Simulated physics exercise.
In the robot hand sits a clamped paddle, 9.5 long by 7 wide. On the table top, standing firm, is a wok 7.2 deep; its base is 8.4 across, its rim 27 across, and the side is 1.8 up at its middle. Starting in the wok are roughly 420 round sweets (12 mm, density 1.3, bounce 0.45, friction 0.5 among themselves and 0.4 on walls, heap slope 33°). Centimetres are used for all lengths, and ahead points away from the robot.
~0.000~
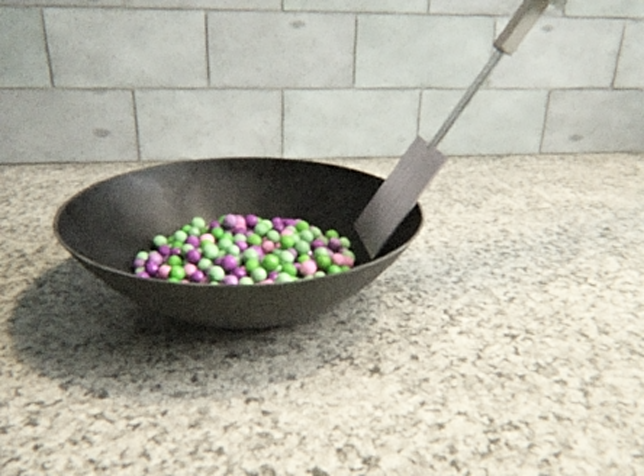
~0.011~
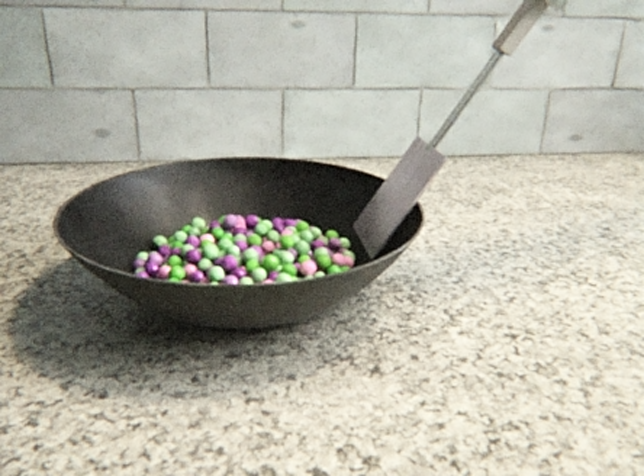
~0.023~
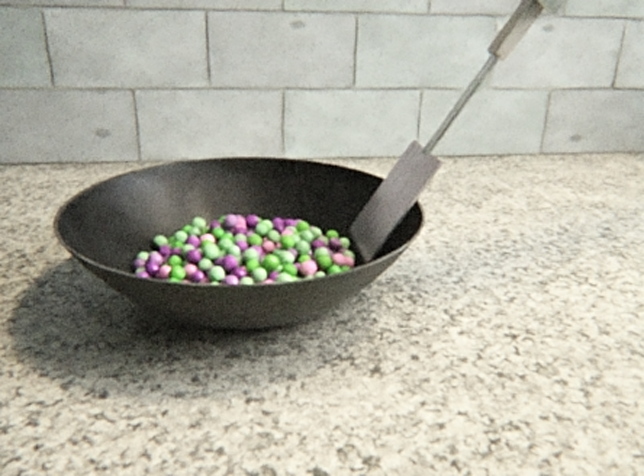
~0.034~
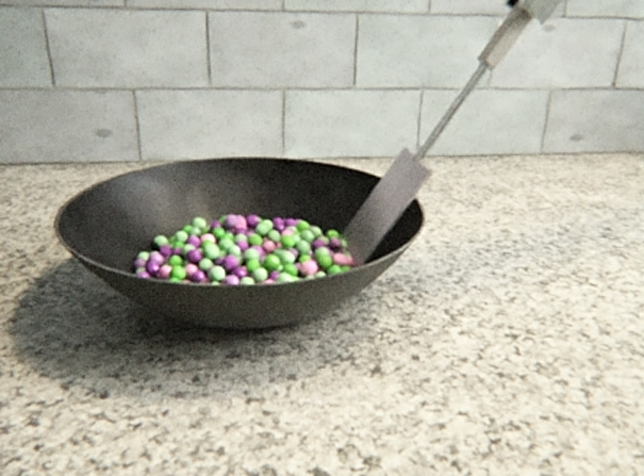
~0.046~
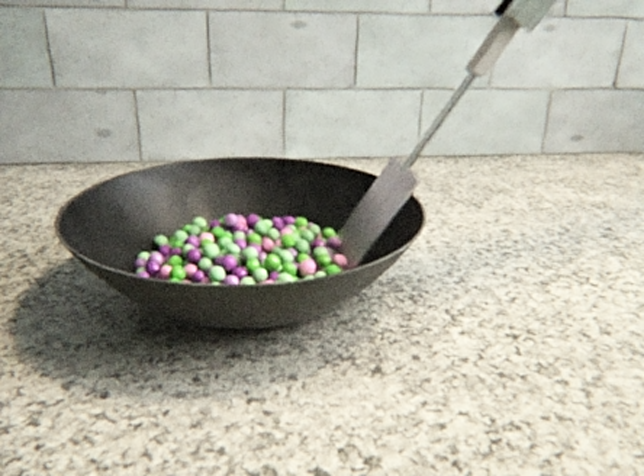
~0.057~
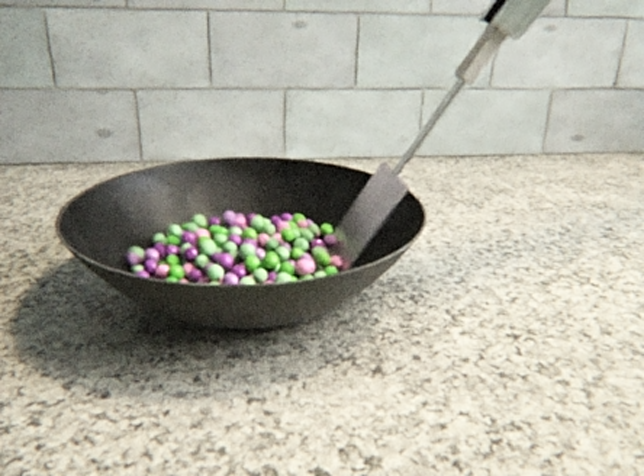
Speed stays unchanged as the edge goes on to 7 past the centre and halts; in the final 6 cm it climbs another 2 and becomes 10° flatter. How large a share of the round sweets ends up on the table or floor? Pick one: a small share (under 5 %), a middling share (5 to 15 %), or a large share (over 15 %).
A middling share.
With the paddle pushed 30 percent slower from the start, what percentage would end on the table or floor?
Roughly 0 in a hundred.
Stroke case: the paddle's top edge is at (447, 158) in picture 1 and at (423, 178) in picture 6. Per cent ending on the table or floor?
Near 0 in a hundred.
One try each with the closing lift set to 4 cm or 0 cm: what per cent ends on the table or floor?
You'd get some 15 per cent with the first setting and some 5 per cent with the second.
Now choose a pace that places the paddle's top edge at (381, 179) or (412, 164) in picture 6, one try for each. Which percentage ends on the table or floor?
I'd estimate some 20 and 0 in a hundred.
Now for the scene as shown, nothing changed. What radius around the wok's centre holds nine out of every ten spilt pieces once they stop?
That works out to near 30 cm.
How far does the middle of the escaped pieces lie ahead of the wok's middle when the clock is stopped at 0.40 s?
Some 18 centimetres ahead.
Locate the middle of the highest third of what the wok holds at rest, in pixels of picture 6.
(135, 236).
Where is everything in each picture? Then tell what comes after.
The first picture shows paddle top edge at (433, 145), sloping 57°; upper third of the load around (245, 251), from x 140 to 345, top at y 220; 425 in the wok.
The second picture shows paddle top edge at (432, 146), sloping 57°; upper third of the load around (245, 251), from x 140 to 345, top at y 220.
The third picture shows paddle top edge at (428, 150), sloping 57°; upper third of the load around (246, 251), from x 140 to 350, top at y 220.
The fourth picture shows paddle top edge at (418, 158), sloping 57°; upper third of the load around (246, 251), from x 140 to 345, top at y 220.
The fifth picture shows paddle top edge at (407, 166), sloping 57°; upper third of the load around (249, 250), from x 140 to 340, top at y 220.
The sixth picture shows paddle top edge at (396, 173), sloping 57°; upper third of the load around (242, 247), from x 135 to 345, top at y 220; 425 in the wok.
By 0.12 s, sloping 57°, highest piece 7 above the table; 425 in the wok.
By 0.17 s, sloping 54°, highest piece 8 above the table; 425 in the wok.
By 0.40 s, sloping 47°, highest piece 8 above the table; 385 in the wok, 19 on the table or floor, 21 on the blade or in flight.
By 1.45 s, sloping 47°, highest piece 7 above the table; 384 in the wok, 41 on the table or floor.
Final count, 384 in the wok, 41 on the table or floor. That is 10 % on the table or floor.
